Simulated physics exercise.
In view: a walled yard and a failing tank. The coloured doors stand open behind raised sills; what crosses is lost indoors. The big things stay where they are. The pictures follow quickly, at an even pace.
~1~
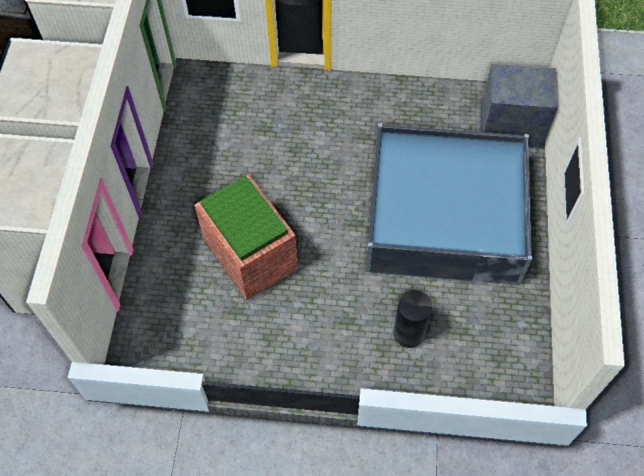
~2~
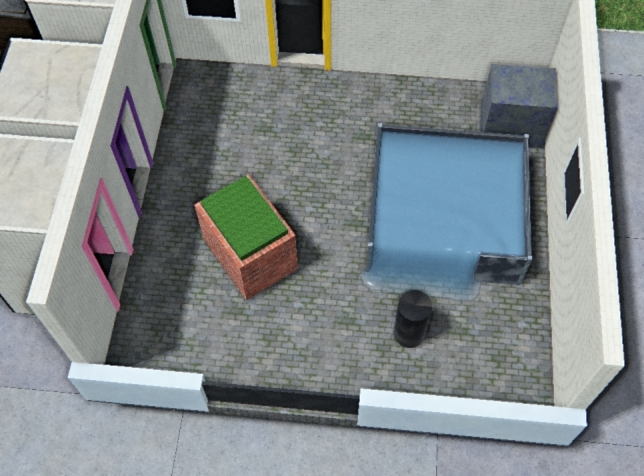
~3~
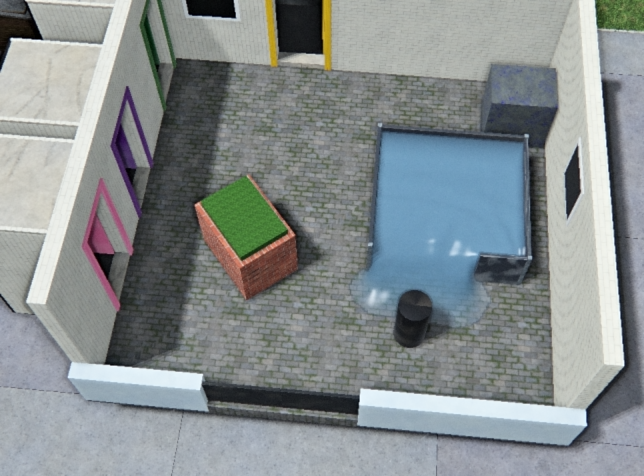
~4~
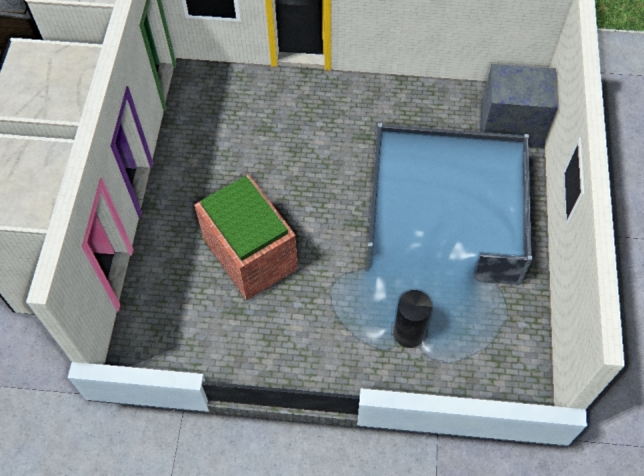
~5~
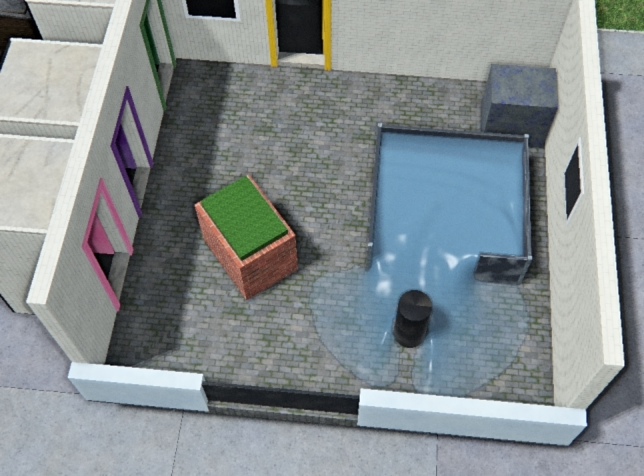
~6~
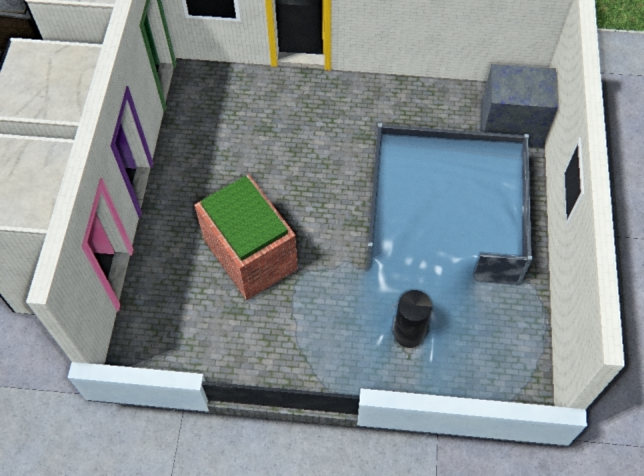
A blue water tank opens at its front and water spreads around a dark post.
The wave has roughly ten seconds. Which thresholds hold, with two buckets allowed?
In the end: The purple door lets in a lot; the yellow door admits no more than that; the green door admits no more than that; the pink door lets in a lot.
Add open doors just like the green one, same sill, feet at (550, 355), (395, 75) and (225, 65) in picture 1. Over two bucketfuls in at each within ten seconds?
In turn: Floods, takes less, holds.
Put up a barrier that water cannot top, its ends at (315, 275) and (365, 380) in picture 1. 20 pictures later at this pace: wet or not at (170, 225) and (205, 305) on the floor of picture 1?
One after the other: Free of water, under water.
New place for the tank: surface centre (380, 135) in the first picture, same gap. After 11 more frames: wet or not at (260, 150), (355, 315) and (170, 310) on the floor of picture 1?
As listed: Awash, flooded, clear.
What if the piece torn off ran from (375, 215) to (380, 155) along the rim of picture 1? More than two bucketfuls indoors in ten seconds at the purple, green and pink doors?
My reading: The purple one floods, the green one passes that mark, the pink one takes less.
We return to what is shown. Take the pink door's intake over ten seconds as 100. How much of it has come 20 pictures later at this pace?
Close to 5 %.
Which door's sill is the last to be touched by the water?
It is the door marked yellow.
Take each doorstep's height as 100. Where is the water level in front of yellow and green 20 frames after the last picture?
Near 0 and 0 in a hundred.
A moment on, water covers 25 % of the floor; the purple door not reached, the yellow door not reached, the green door not reached, the pink door not reached.
Next, water covers 35 % of the floor; the purple door not reached, the yellow door not reached, the green door not reached, the pink door not reached.
Then, water covers 50 % of the floor; the purple door wet at the sill, nothing in, the yellow door not reached, the green door not reached, the pink door under two buckets in.
Later, water covers 85 % of the floor; the purple door under two buckets in, the yellow door wet at the sill, nothing in, the green door wet at the sill, nothing in, the pink door over two buckets in.
In the end, water covers 100 % of the floor; the purple door over two buckets in, the yellow door under two buckets in, the green door wet at the sill, nothing in, the pink door far over two buckets in.
